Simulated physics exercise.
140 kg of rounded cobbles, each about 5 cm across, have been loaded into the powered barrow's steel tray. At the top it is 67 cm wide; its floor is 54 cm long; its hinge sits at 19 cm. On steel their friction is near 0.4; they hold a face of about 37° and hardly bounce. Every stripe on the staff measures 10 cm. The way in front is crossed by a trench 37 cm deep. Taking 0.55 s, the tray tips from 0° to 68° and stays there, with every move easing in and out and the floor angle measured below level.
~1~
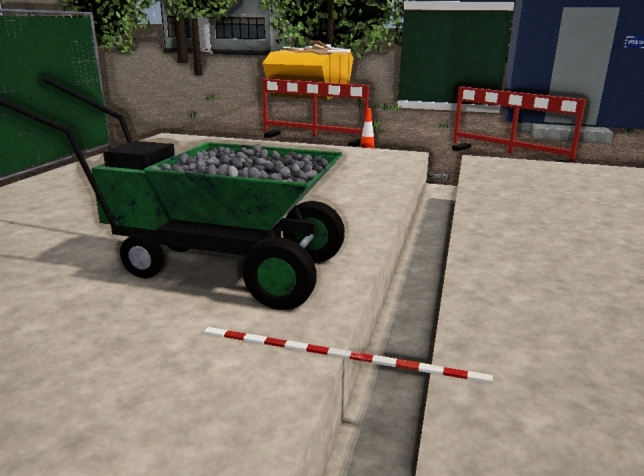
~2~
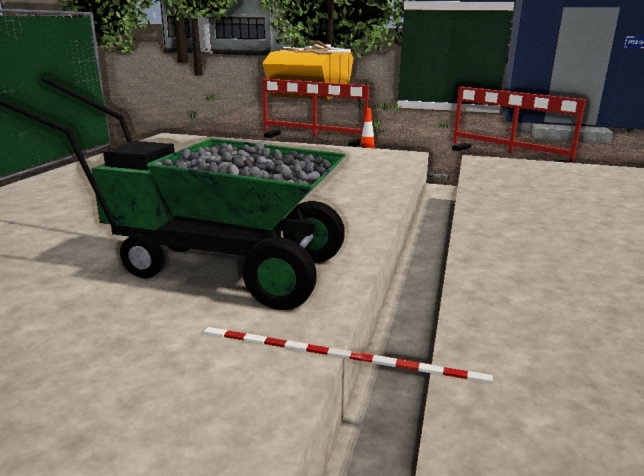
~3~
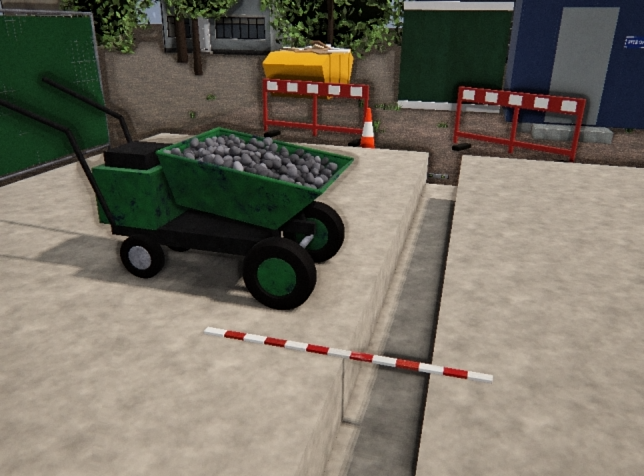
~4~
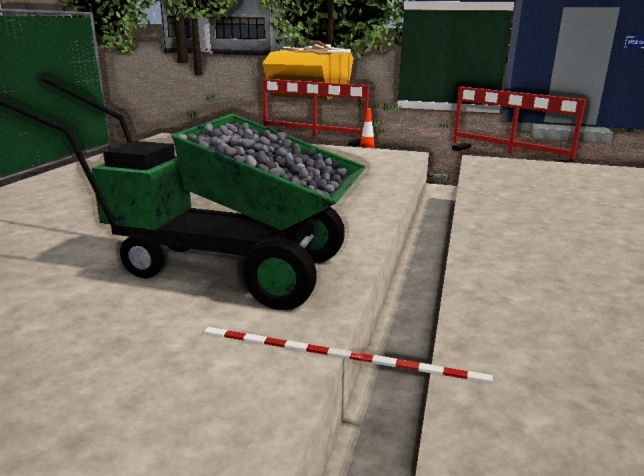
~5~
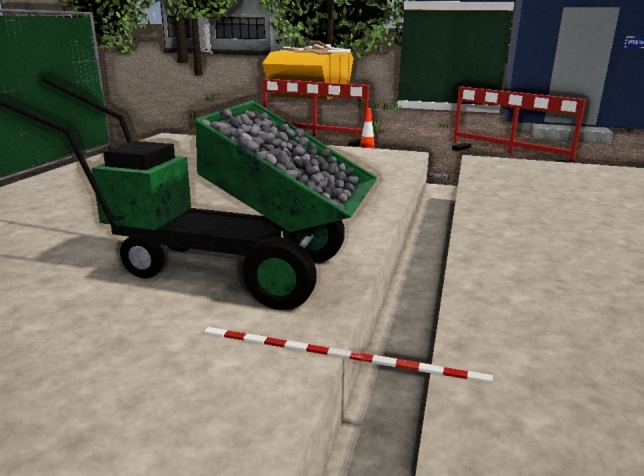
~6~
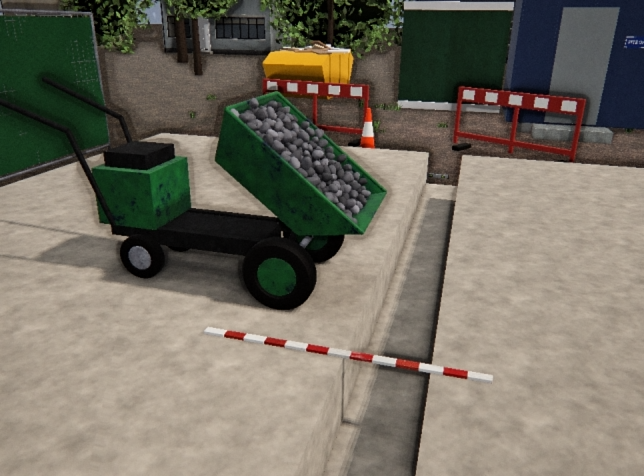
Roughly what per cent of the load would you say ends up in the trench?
I'd say 54 per cent ends up in the trench.
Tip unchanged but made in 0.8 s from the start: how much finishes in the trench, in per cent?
Close to 65 per cent then.
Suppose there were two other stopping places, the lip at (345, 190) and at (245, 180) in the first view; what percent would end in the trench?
Close to 25 percent in the first case, 85 percent in the second.
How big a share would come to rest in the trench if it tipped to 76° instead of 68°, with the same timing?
Trench share: Approx. 50%.
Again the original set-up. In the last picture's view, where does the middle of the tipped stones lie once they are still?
The stones end up centred near (432, 337).
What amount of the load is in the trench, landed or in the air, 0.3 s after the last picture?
25 per cent, give or take.
Then, 0.1 s after the last picture the floor is at 57°, 100 % in the tray; the foremost stones are at (379, 227).
Then, 0.3 s after the last picture the floor is at 68°, 73 % in the tray, 25 % in the trench, 2 % past the trench; the foremost stones are at (450, 297).
Then, 0.7 s after the last picture the floor is at 68°, 14 % in the tray, 40 % in the trench, 46 % past the trench; the foremost stones are at (634, 319).
Then, 2.7 s after the last picture the floor is at 68°, 0 % in the tray, 54 % in the trench, 46 % past the trench; the foremost stones are past the picture's edge.
